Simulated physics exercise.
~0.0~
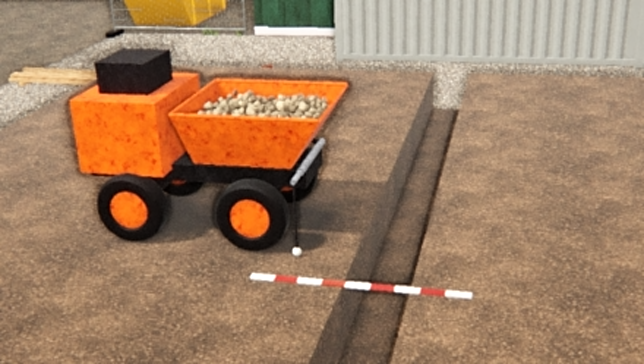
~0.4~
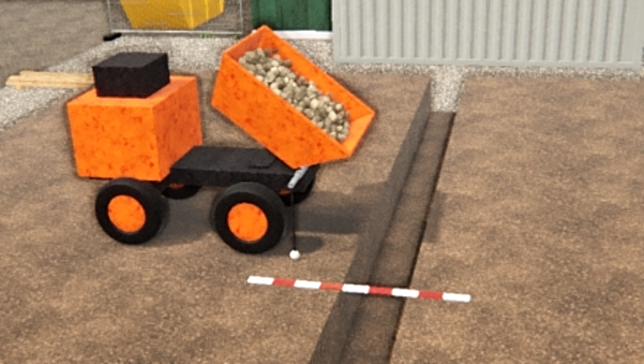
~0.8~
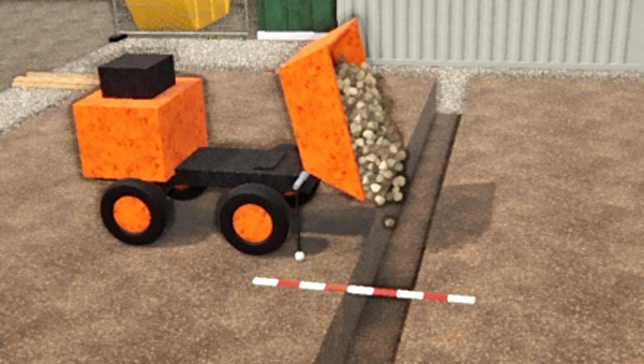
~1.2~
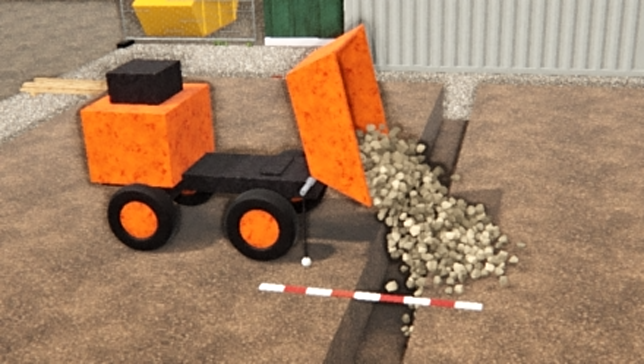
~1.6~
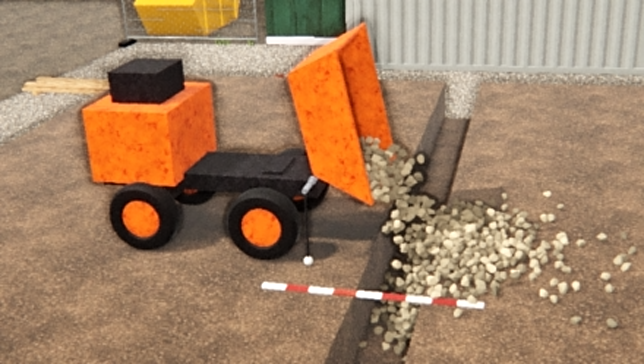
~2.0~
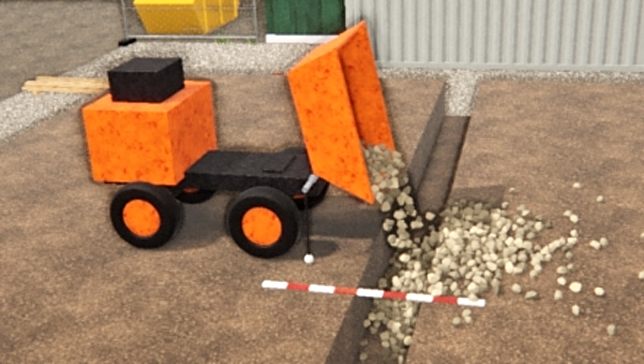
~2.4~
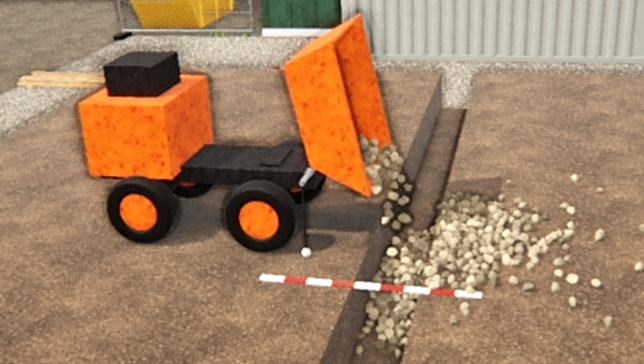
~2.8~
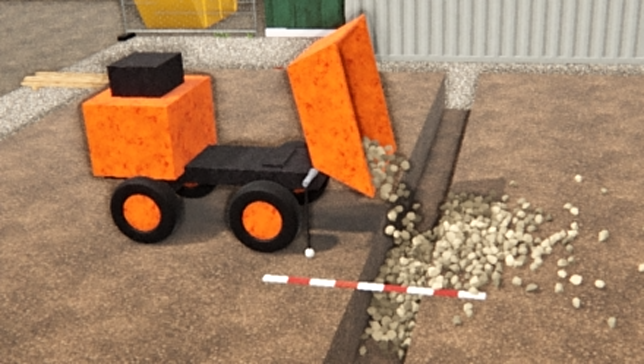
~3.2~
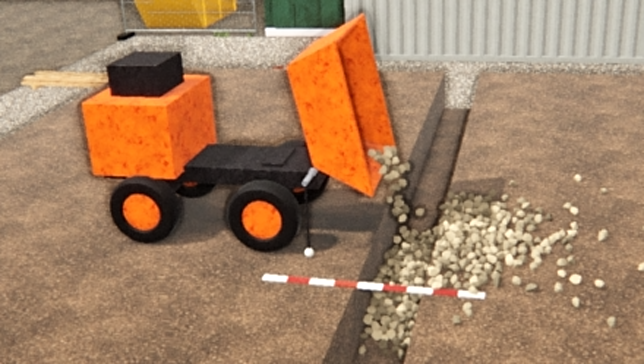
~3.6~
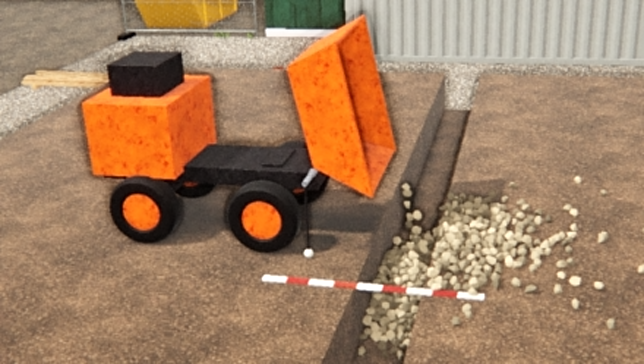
On a building site, an orange dumper tips stones into and beyond a trench.
